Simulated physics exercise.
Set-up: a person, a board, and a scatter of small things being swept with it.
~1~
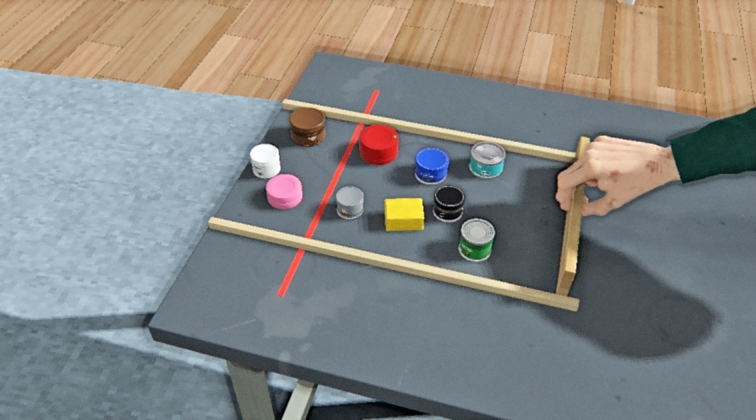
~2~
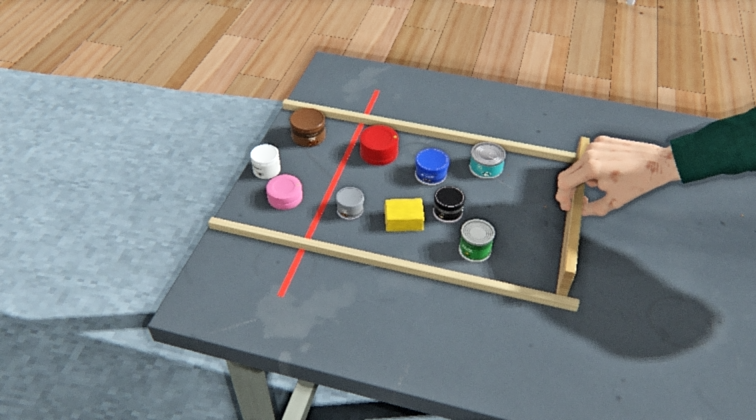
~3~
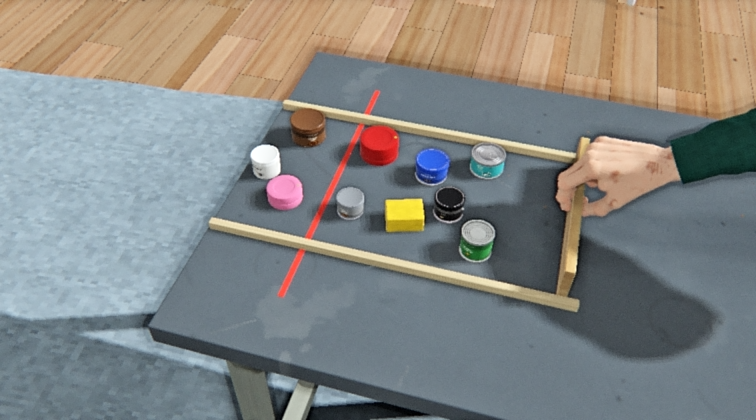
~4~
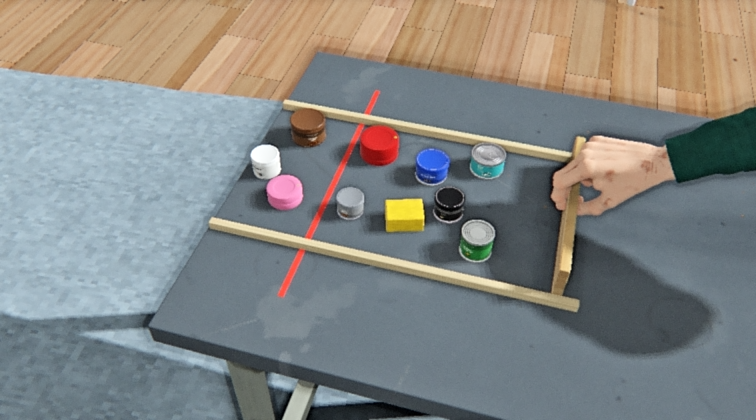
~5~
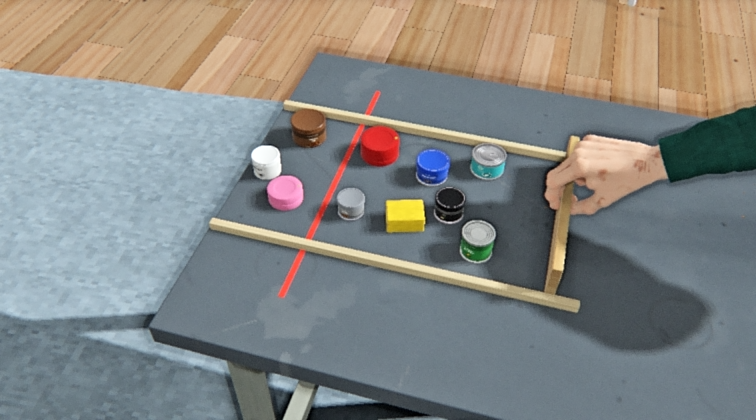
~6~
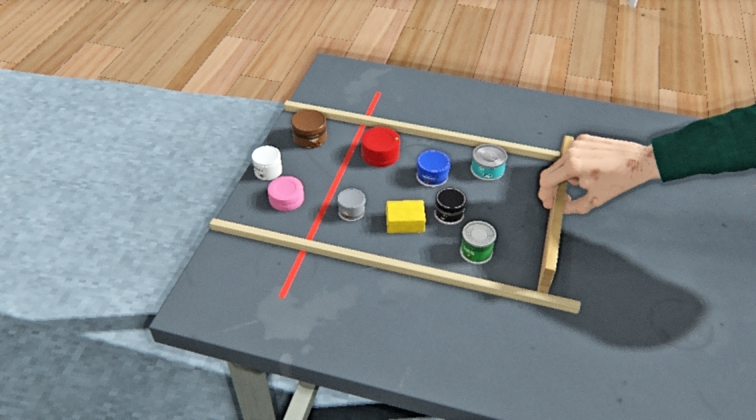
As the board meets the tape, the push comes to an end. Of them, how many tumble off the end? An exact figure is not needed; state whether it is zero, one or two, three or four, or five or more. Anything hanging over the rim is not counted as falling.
The number falling off is zero.
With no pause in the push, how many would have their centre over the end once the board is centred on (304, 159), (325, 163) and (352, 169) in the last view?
2, 0 and 0.
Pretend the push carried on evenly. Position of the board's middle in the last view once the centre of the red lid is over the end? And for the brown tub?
Red lid over the end: About (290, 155). Brown tub over the end: About (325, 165).
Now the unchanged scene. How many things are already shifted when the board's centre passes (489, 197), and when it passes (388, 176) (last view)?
I get 2 at the one place and 7 at the other.
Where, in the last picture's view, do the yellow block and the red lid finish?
First (300, 197), then (312, 135).
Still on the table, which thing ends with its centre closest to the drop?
Nearest once everything settles: Brown tub.
Soon after, none off yet; white tub at rest near (267, 164); brown tub at rest near (309, 129); pink lid at rest near (286, 193).
In the end, the number that fall off is zero.
